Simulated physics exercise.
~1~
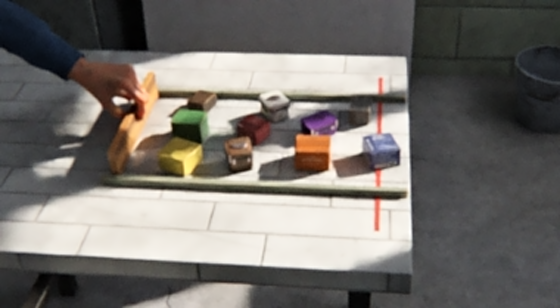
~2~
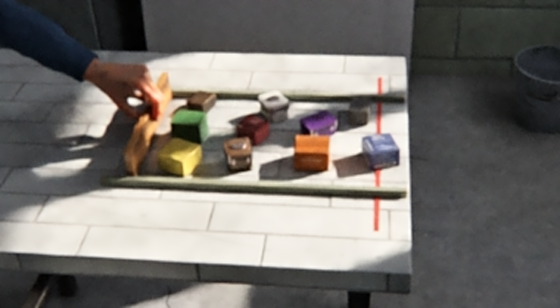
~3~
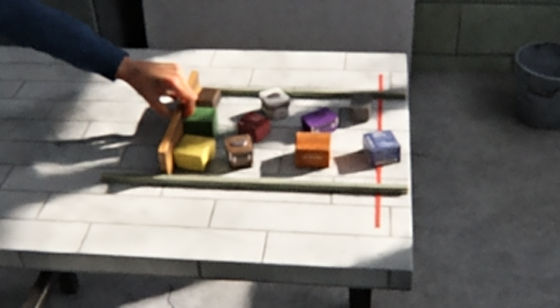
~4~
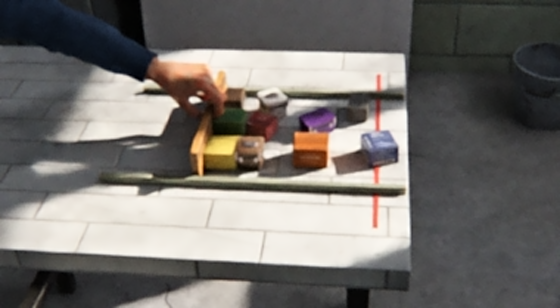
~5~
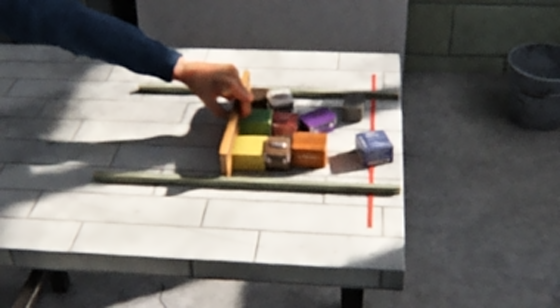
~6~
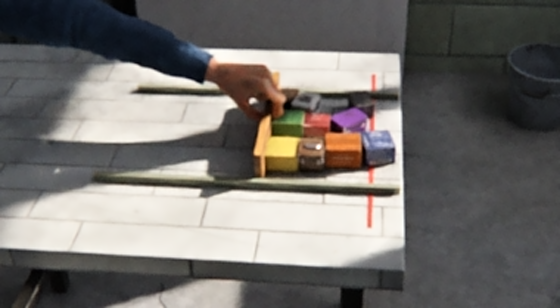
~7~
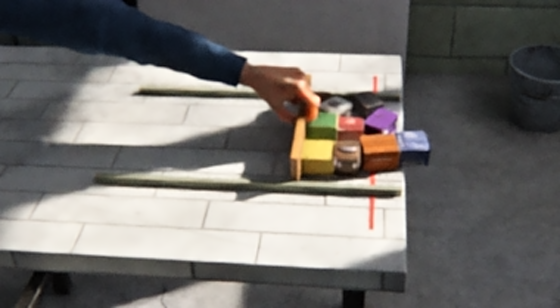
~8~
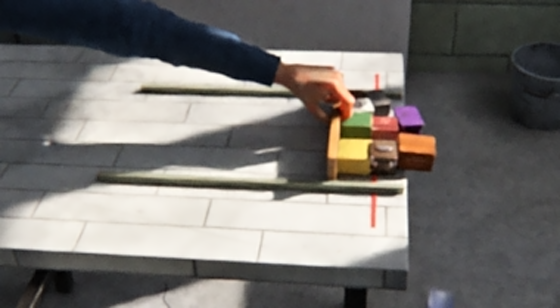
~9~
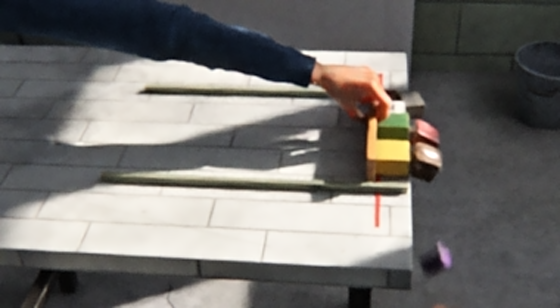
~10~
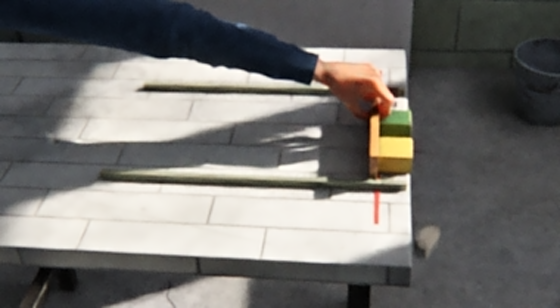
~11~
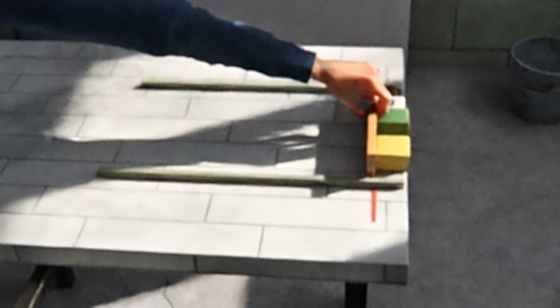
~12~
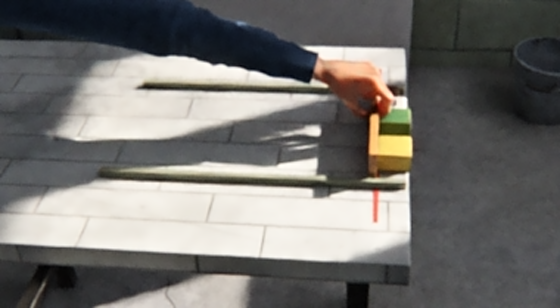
A hand slid an upright board rightward between two rails, bunching up ten small colourful blocks and pushing them past a red line, until the blue one dropped off the table edge and most others followed, leaving yellow and green at the brink.
